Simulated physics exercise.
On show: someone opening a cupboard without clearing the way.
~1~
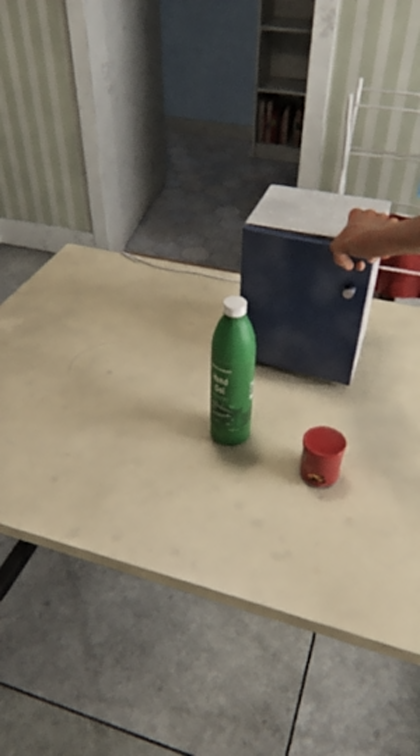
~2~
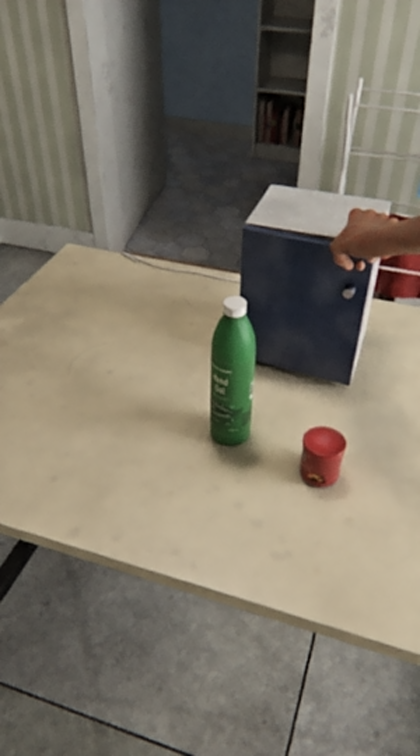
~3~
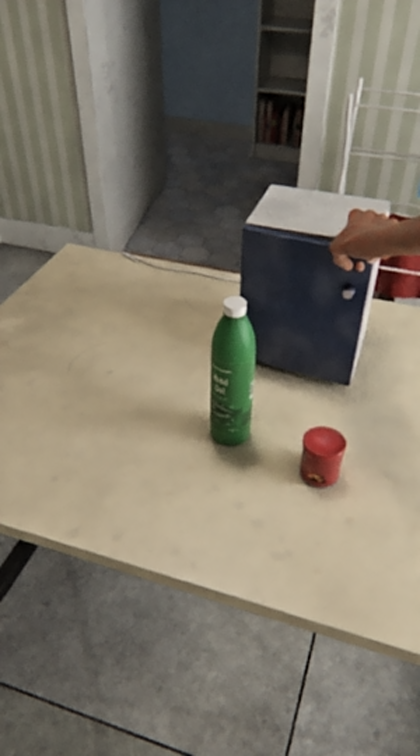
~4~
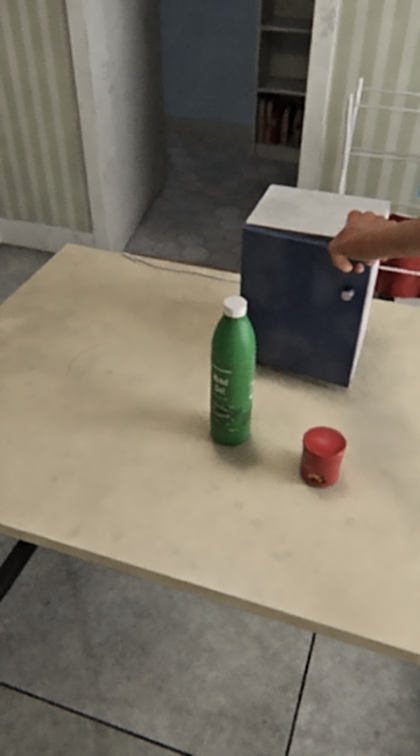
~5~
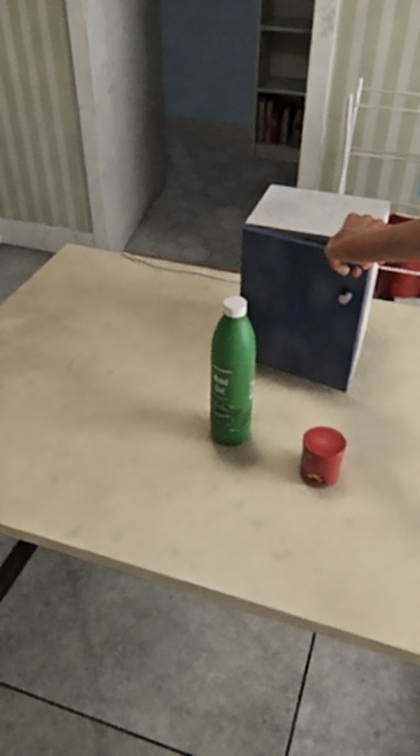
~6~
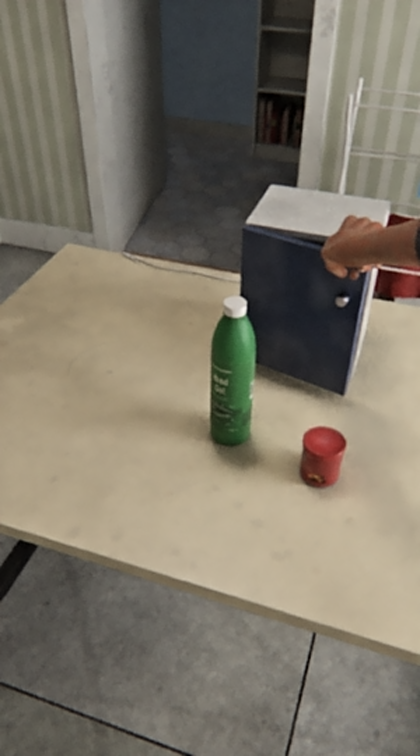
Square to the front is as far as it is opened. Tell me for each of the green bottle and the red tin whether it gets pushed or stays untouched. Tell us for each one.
As I see it, most likely the green bottle gets hit, most likely the red tin stays safe.
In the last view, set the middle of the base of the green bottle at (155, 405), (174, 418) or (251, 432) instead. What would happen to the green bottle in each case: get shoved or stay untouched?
Is not touched; is not touched; is hit.
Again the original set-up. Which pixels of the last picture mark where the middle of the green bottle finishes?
(179, 369).
Then, 1.66 s later than the last frame, door 73° open; green bottle shifted a little near (218, 373); red tin at rest near (322, 458).
When it is over, the green bottle gets shoved, near (180, 369); the red tin stays untouched, near (322, 458).
